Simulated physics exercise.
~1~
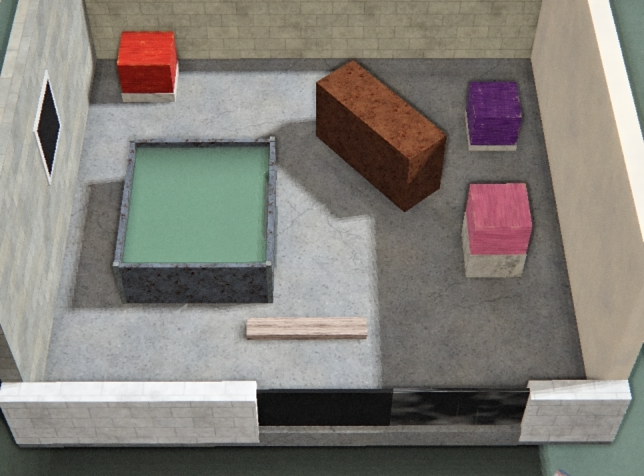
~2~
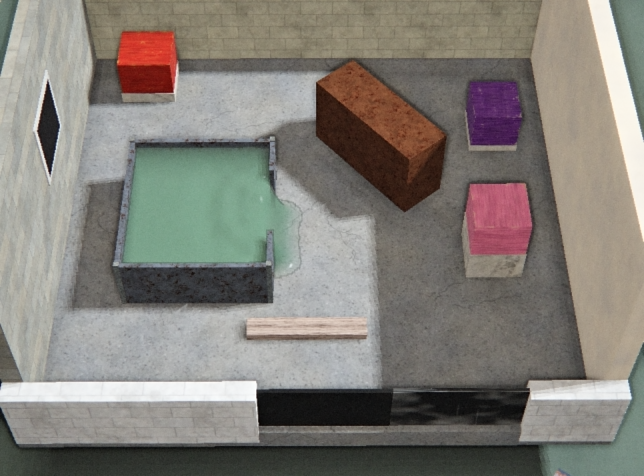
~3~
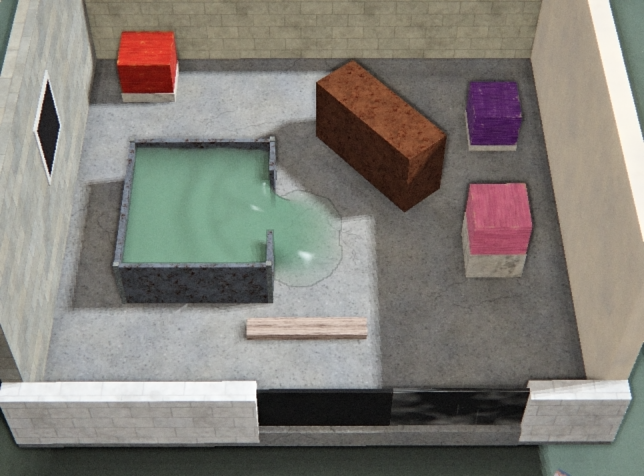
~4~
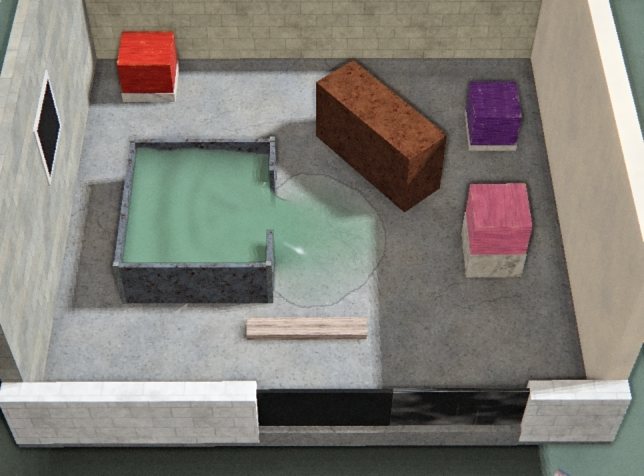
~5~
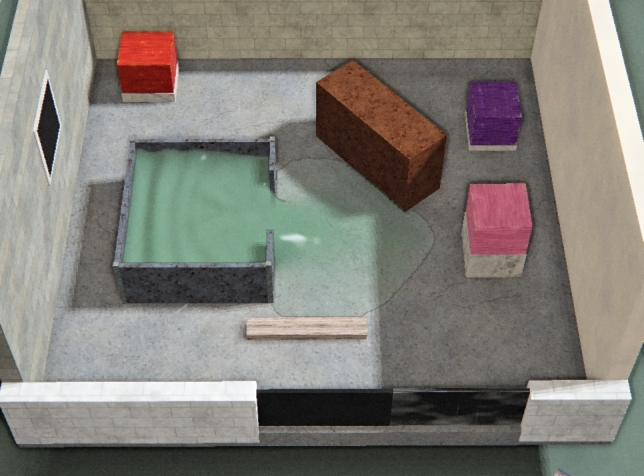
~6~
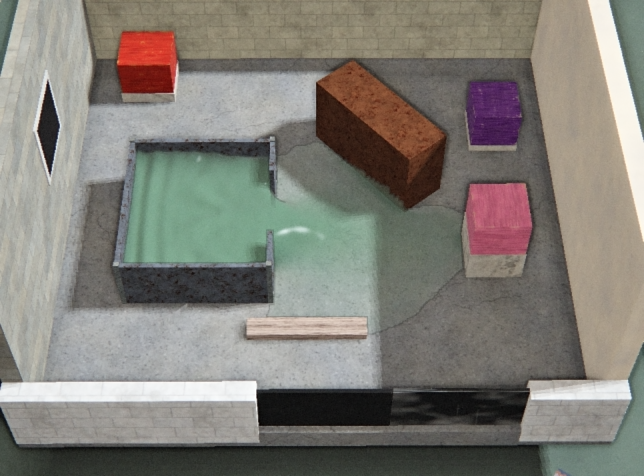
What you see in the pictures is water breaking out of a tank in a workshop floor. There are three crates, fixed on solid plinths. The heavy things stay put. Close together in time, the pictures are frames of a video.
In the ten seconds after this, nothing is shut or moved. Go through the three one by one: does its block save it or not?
The pink crate is spared, the purple crate is hit, the red crate is spared.
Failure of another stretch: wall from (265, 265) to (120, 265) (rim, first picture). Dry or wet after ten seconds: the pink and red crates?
I expect pink remains untouched while red goes wet.
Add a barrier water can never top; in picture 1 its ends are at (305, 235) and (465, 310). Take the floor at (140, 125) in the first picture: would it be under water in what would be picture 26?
At that place: Flooded.
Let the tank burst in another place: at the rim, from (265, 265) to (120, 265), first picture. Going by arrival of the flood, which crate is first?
It's the crate marked pink.
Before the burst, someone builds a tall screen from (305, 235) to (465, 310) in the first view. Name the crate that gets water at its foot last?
I'd go with the one in purple.
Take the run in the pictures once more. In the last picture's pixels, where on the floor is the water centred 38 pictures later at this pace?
Somewhere near (348, 242).
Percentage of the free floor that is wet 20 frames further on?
Roughly 60 percent, I'd say.
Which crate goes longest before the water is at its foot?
Coming in last, the one in red.
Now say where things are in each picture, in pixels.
The open tank at (198, 204) is whole and still, in the first frame.
The front is at (286, 271), out from the gap at (270, 224), in the second frame.
Water pours out at (270, 227) and has run to (329, 267), in the third frame.
Water pours out at (270, 227) and has run to (380, 244), in the fourth frame.
Water pours out at (270, 227) and has run to (426, 244), in the fifth frame.
The front is at a hidden place, out from the gap at (270, 226), in the sixth frame.
A moment on, water covers 25 % of the floor; the pink crate water round its plinth, the purple crate not reached, the red crate not reached.
Next, water covers 40 % of the floor; the pink crate water round its plinth, the purple crate water round its plinth, the red crate not reached.
Then, water covers 60 % of the floor; the pink crate water round its plinth, the purple crate water round its plinth, the red crate water round its plinth.
Later, water covers 90 % of the floor; the pink crate water round its plinth, the purple crate water round its plinth, the red crate water round its plinth.
In the end, water covers 100 % of the floor; the pink crate stayed above the water, the purple crate was topped, the red crate stayed above the water.
